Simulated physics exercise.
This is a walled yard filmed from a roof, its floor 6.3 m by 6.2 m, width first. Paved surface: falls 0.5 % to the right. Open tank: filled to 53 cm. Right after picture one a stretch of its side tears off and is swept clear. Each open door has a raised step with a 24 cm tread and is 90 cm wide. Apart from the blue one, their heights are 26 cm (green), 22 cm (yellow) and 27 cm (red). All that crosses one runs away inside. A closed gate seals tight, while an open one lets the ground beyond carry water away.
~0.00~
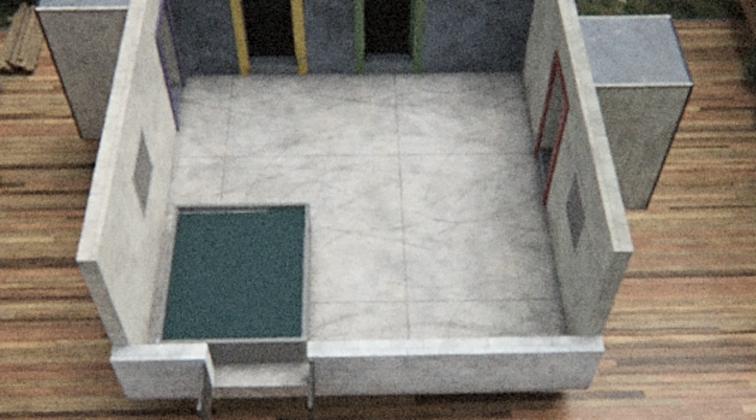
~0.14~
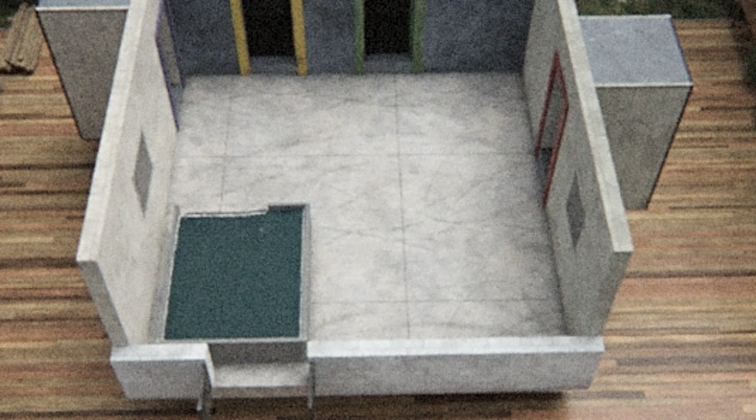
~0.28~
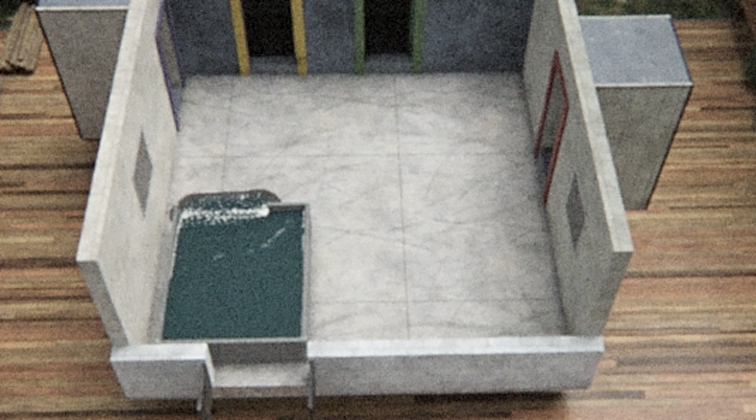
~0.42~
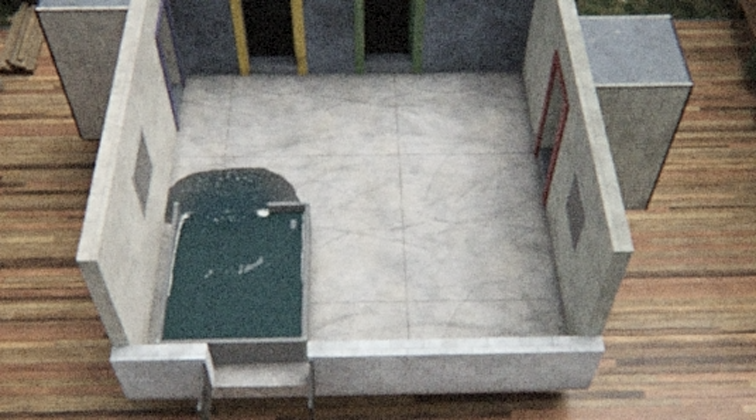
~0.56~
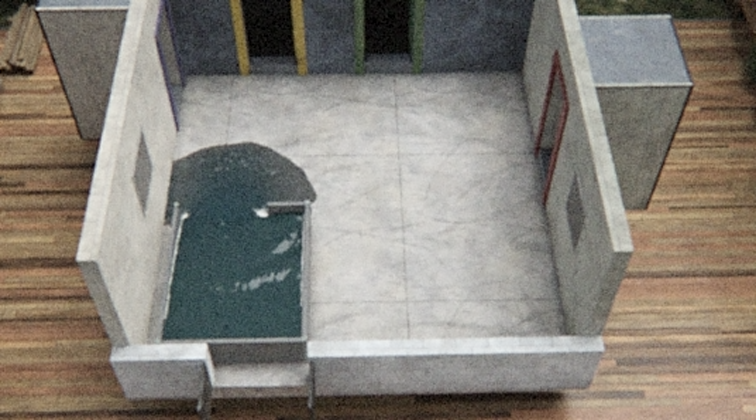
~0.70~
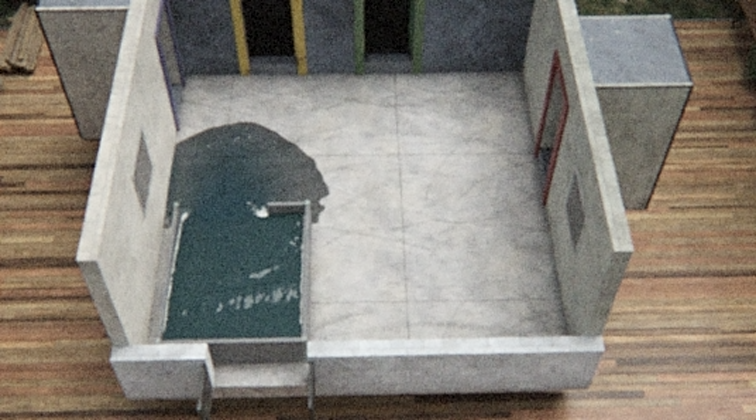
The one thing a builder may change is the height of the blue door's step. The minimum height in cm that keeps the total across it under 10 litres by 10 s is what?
It is close to 24 cm.
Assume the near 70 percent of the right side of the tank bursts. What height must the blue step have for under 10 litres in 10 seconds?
Estimate: Near 10.0 cm.
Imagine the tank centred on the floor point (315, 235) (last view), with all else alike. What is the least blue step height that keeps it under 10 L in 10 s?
23 cm, give or take.
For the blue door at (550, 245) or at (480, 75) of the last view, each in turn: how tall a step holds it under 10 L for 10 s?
Roughly 5.0 and 14.0 cm.
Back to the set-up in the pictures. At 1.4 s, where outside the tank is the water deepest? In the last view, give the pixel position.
(198, 224).
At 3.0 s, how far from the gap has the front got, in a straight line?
Around 5.6 m from the gap.
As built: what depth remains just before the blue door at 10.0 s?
A ruler would read roughly 6.5 cm.
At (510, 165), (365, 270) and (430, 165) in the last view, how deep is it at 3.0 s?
In that order: 0, 0 and 0 cm.
After 1.4 s water covers 25 % of the floor, deepest (29 cm) near (198, 224); 9 cm at the blue door, 0 litres in over its 12 cm step.
After 3.0 s water covers 35 % of the floor, deepest (34 cm) near (195, 77); 19 cm at the blue door, 17 litres in over its 12 cm step.
After 10.0 s water covers 90 % of the floor, deepest (14 cm) near (563, 365); 7 cm at the blue door, 94 litres in over its 12 cm step.
At the blue door as built, the water arrived by 1.1 s and peaked near 22 cm at 4.0 s.
Run again over the same 10 s with other heights there, 18 litres in over 21.5 cm, 2 litres over 29 cm. The limit of 10 litres is kept from about 24 cm up.
